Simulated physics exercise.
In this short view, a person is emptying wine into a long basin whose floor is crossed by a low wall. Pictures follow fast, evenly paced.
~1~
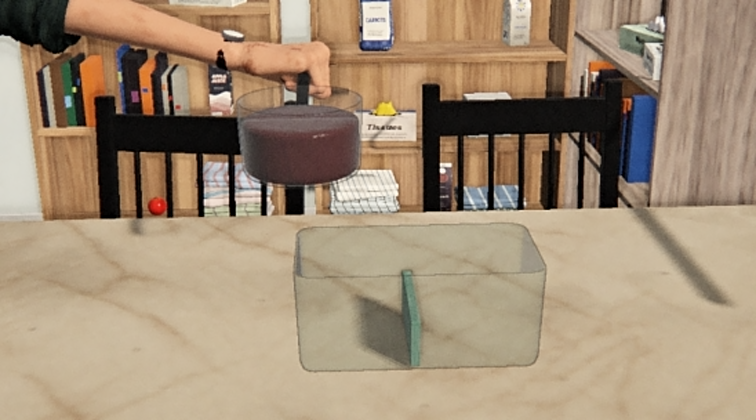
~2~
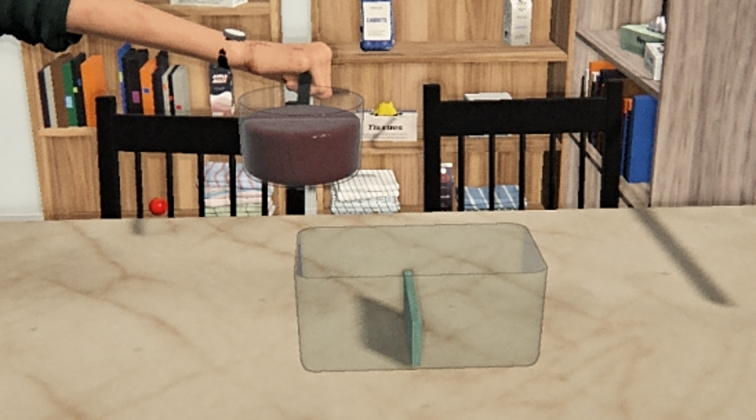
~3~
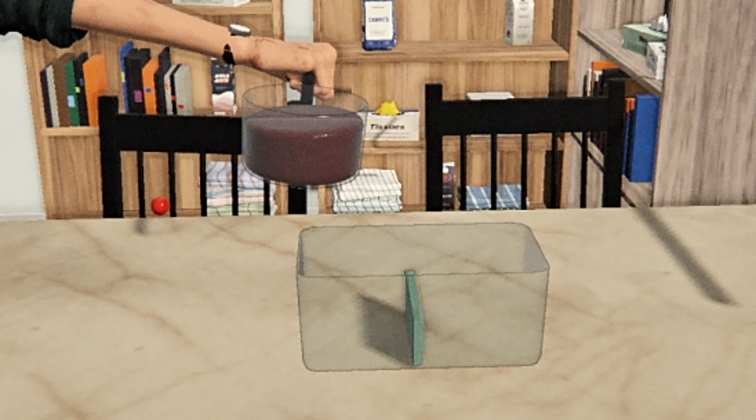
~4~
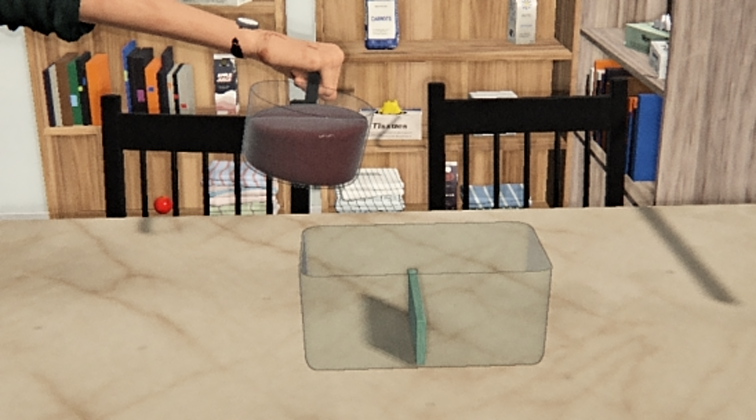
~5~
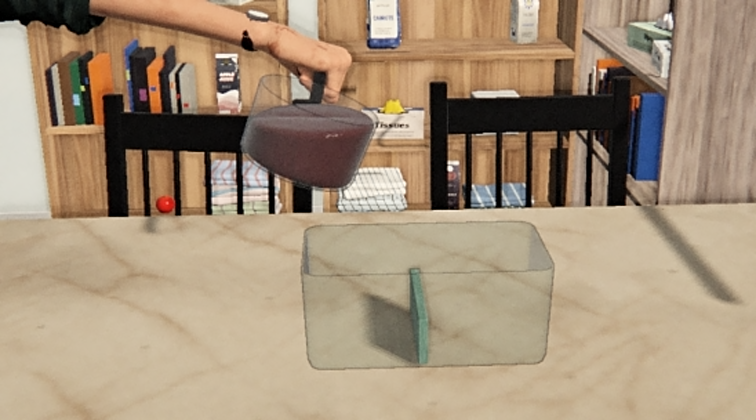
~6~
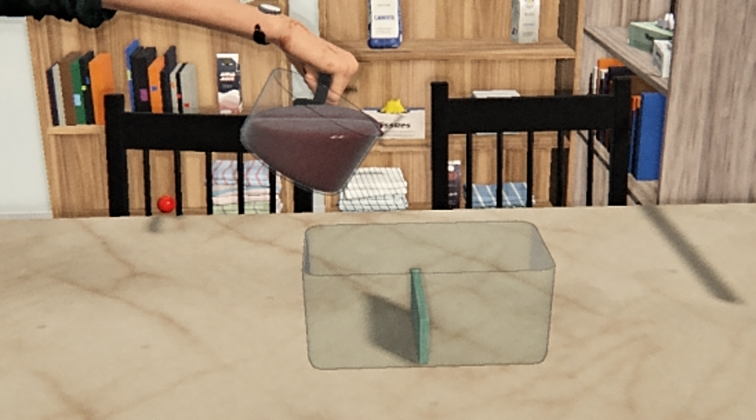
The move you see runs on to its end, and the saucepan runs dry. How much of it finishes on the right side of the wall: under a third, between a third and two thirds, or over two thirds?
The share right of the wall falls in the middle range, one third to two thirds.
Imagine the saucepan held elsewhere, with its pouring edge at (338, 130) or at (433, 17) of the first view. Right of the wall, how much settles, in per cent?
About 10 % the first time, about 80 % the second.
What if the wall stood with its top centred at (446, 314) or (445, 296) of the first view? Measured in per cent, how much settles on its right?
The first position gives around 20 percent, the second around 5 percent.
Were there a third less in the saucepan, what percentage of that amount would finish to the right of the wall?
Something like 30 per cent, give or take.
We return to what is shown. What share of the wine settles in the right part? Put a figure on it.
It is close to 55 per cent.
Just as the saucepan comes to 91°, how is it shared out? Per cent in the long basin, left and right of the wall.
Left: Roughly 5 %; right: Roughly 20 %.
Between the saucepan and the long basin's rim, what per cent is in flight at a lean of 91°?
Around 35 %.
A moment on, the saucepan is tipped on its side and 37 per cent is still to pour, 3 is left of the wall and 22 right of it.
Next, the saucepan is tipped right over and 6 per cent is still to pour, 33 is left of the wall and 54 right of it.
Then the saucepan is tipped right over and 0 per cent is still to pour, 45 is left of the wall and 54 right of it.
Later the saucepan is tipped right over and 0 per cent is still to pour, 45 is left of the wall and 54 right of it.
In the end 45 per cent lies left of the wall, 54 right of it and 1 outside.
